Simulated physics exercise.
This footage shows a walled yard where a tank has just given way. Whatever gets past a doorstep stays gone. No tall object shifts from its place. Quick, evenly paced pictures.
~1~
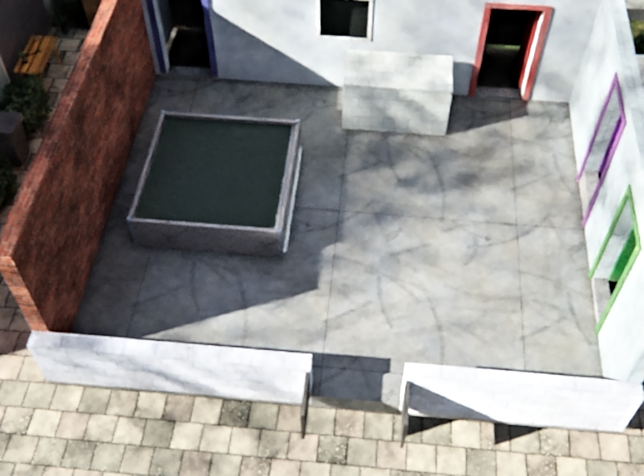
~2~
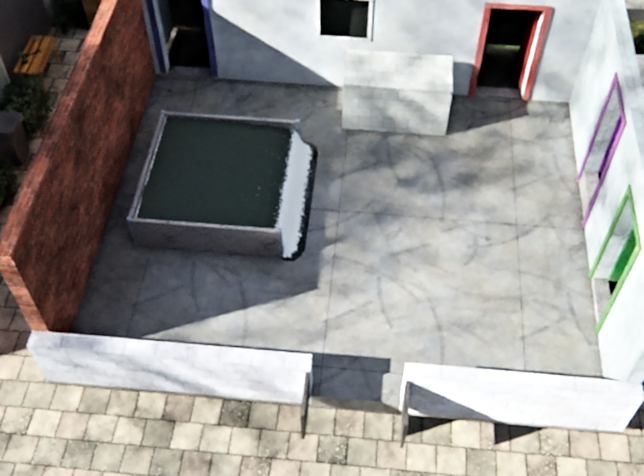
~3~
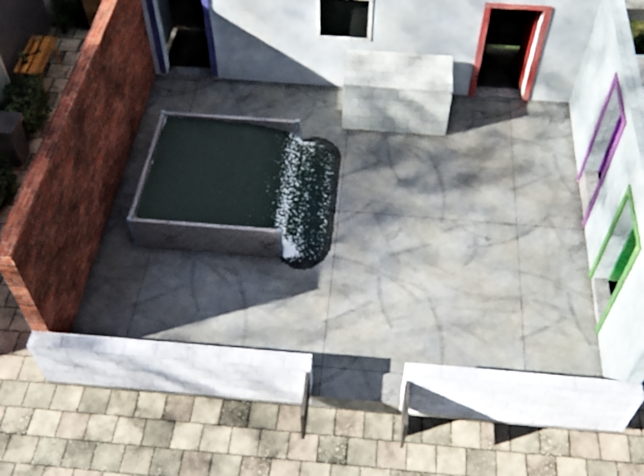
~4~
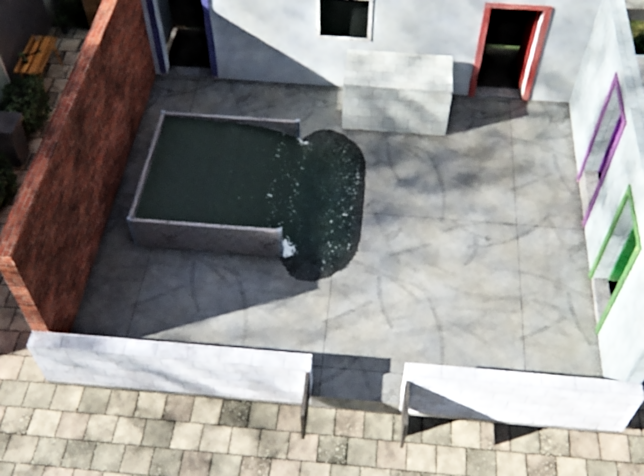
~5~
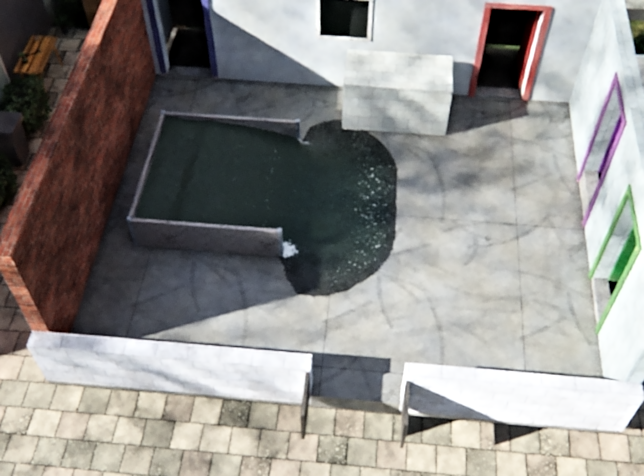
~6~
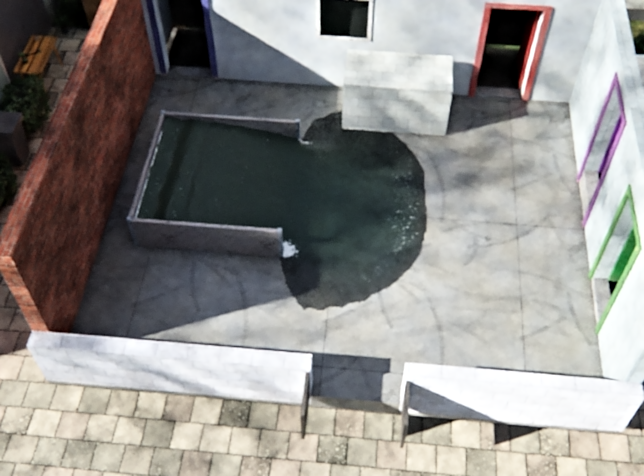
Walled yard with a raised tank, its right side giving way and dark water pouring out, spreading rightward across the grey paving.
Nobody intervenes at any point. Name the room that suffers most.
Green.
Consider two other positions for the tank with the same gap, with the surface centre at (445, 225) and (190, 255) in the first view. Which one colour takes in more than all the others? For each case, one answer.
In turn: The green one, then the green door.
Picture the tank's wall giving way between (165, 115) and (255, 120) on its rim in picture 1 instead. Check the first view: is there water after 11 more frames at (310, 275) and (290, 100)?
Well, the first point ends up unwetted, and the second one ends up swamped.
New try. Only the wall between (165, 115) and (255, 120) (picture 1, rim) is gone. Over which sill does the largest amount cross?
Answer: The blue-painted one.
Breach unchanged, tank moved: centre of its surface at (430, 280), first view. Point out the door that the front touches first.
I'd go with the door marked green.
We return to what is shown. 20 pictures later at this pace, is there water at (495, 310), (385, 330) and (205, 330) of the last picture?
The first spot is swamped, the second swamped and the third spared.
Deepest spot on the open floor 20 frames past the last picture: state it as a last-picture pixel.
I'd say near (601, 395).
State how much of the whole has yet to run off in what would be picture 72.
Near 88 percent, give or take.
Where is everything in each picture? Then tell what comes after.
The first frame shows still water in the open tank at (218, 171).
In the second frame, the front is at (303, 144), out from the gap at (288, 190).
In the third frame, water pours out at (288, 192) and has run to (323, 143).
In the fourth frame, the front is at (343, 140), out from the gap at (289, 192).
In the fifth frame, water pours out at (289, 193) and has run to (346, 284).
In the sixth frame, water pours out at (289, 193) and has run to (415, 251).
A moment on, water covers 35 % of the floor; green door not reached, purple door not reached, red door not reached, blue door not reached.
Next, water covers 55 % of the floor; green door wet at the sill, nothing in, purple door wet at the sill, nothing in, red door not reached, blue door not reached.
Then, water covers 60 % of the floor; green door some in, purple door wet at the sill, nothing in, red door wet at the sill, nothing in, blue door not reached.
Later, water covers 65 % of the floor; green door a lot in, purple door wet at the sill, nothing in, red door some in, blue door not reached.
In the end, water covers 90 % of the floor; green door a lot in, purple door wet at the sill, nothing in, red door some in, blue door wet at the sill, nothing in; the green door has let in the most.
